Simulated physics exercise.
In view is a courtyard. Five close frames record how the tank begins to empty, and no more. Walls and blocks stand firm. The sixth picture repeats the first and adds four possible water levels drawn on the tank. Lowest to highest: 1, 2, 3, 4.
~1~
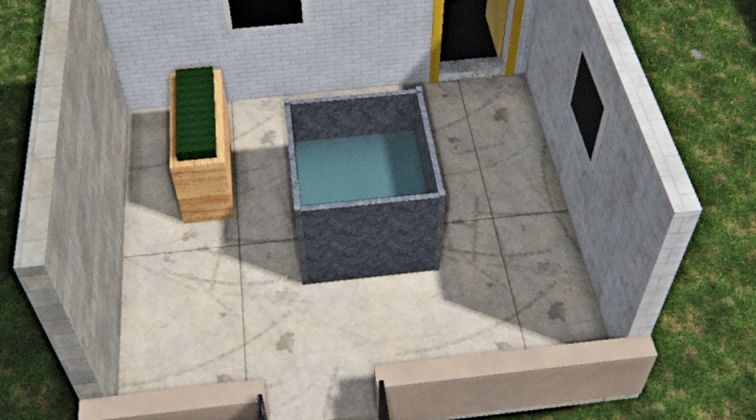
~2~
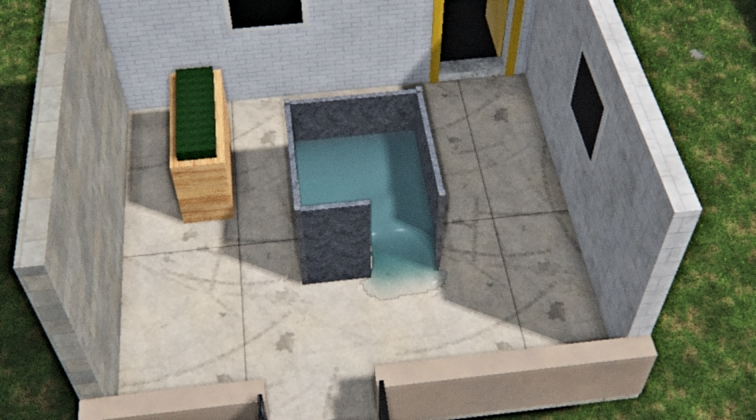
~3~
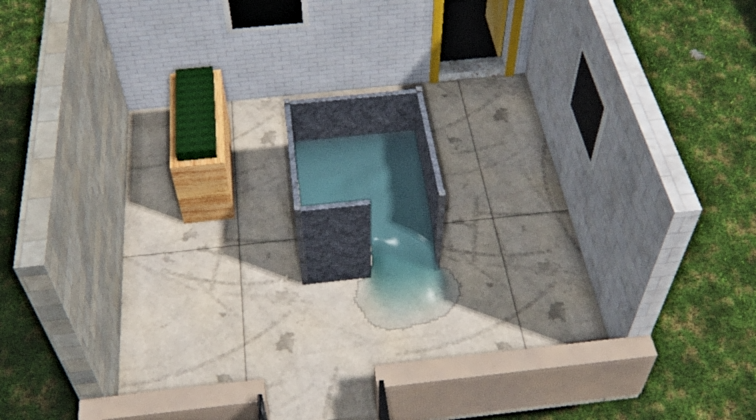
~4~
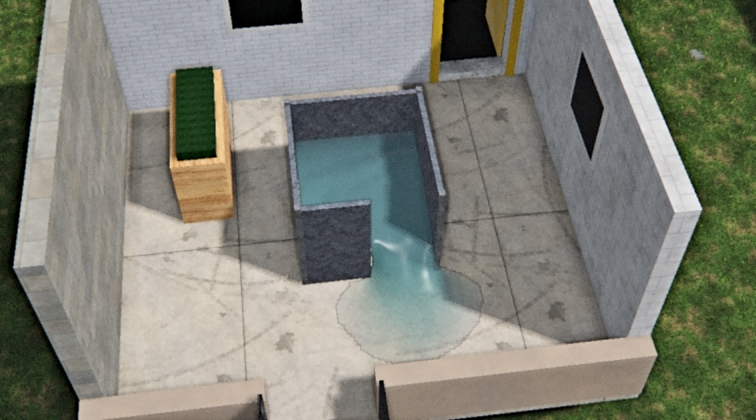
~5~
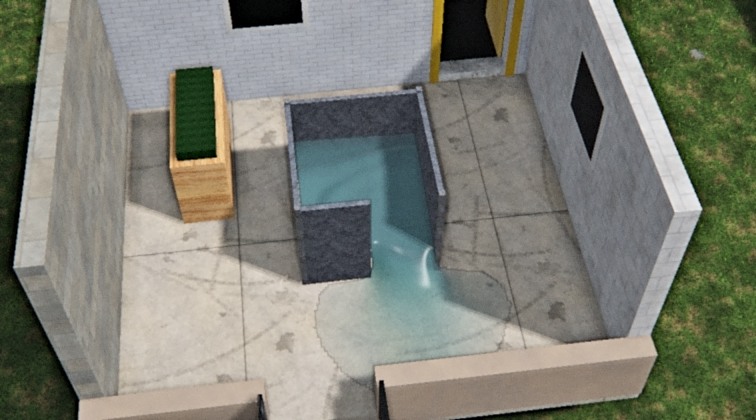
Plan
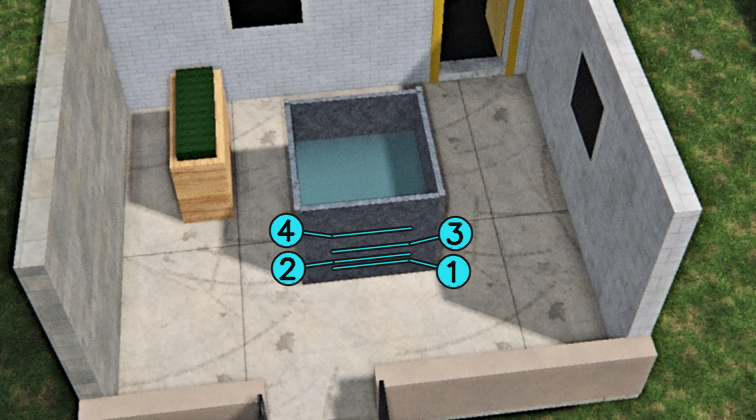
Water sat still in a dark square tank in a walled courtyard until part of the front wall vanished, then it poured through the gap and spread across the paving toward the open gate.
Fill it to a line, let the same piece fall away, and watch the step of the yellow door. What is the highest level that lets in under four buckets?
4.
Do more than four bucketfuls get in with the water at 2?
No.
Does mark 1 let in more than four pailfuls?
No.
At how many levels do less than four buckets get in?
All of the four.
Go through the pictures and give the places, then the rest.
In the first picture, water in the tank at rest, its middle at (362, 183); foot of the yellow doorway at (471, 78); open gate at (319, 370).
In the second picture, 1 % of the ground under water, visible out to (439, 278).
In the third picture, 3 % of the ground under water, visible out to (387, 320).
In the fourth picture, 7 % of the ground under water, visible out to (457, 311).
In the fifth picture, 12 % of the ground under water, visible out to (473, 310).
In cyan, 1 at (371, 264); 2 at (371, 258); 3 at (371, 247); 4 at (371, 232); from the bottom up 1, 2, 3, 4.
With 1, nothing gets over.
With 2, nothing gets over.
With 3, nothing gets over.
With 4, a bucket or two gets in.
